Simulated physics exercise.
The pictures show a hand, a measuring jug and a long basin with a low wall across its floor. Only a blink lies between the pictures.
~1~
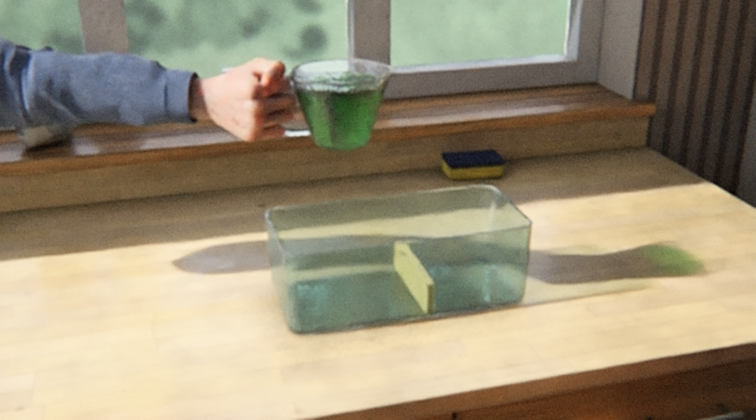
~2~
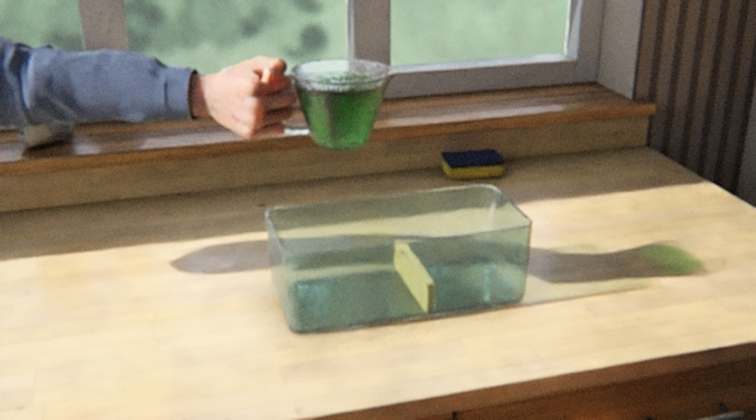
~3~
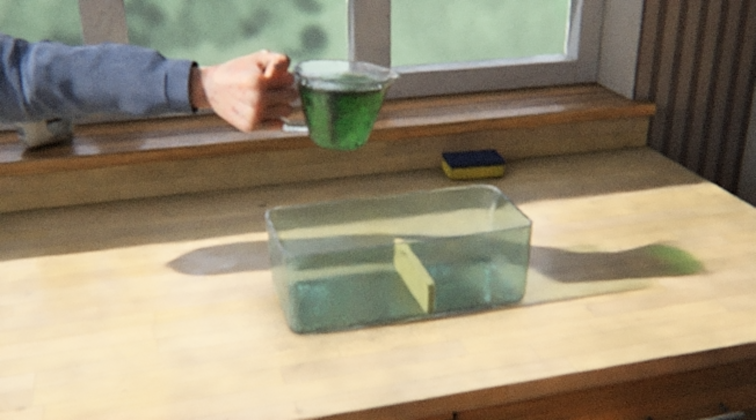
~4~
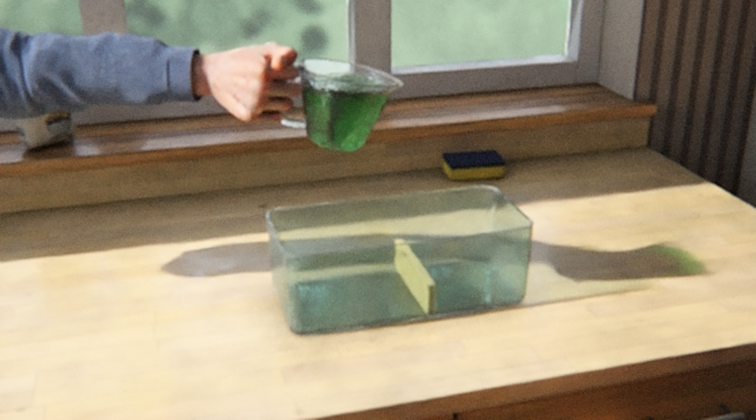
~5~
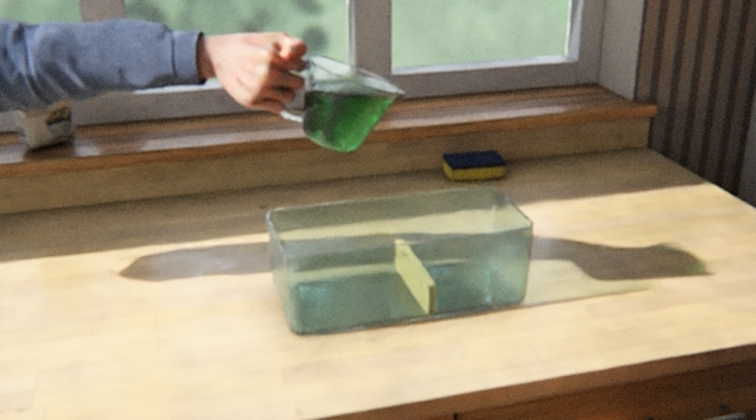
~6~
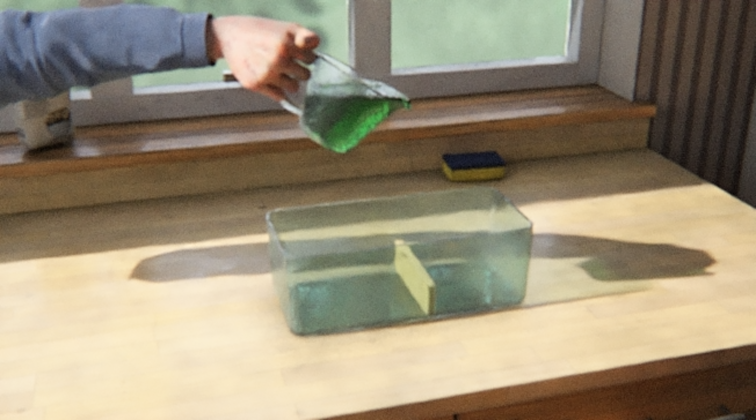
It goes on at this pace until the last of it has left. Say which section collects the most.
Most lies in the right part.
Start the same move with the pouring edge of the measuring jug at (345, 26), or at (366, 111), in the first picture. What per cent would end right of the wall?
About 20 and 20 per cent.
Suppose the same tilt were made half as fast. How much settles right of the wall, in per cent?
Some 85 per cent.
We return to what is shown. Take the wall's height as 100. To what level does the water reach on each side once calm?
Near 10 on the left, 40 on the right.
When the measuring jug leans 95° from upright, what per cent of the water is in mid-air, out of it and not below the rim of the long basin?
About 35 per cent.
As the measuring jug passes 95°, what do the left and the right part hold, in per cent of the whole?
The left part 0 per cent, the right part 35.
A moment on, the tilt is 95° and 28 per cent is still to pour, 0 is left of the wall and 37 right of it.
Next, the tilt is 110° and 1 per cent is still to pour, 19 is left of the wall and 74 right of it.
Then the tilt is 110° and 0 per cent is still to pour, 25 is left of the wall and 73 right of it.
Later the tilt is 110° and 0 per cent is still to pour, 25 is left of the wall and 73 right of it.
At rest 25 per cent lies left of the wall, 73 right of it and 2 outside.
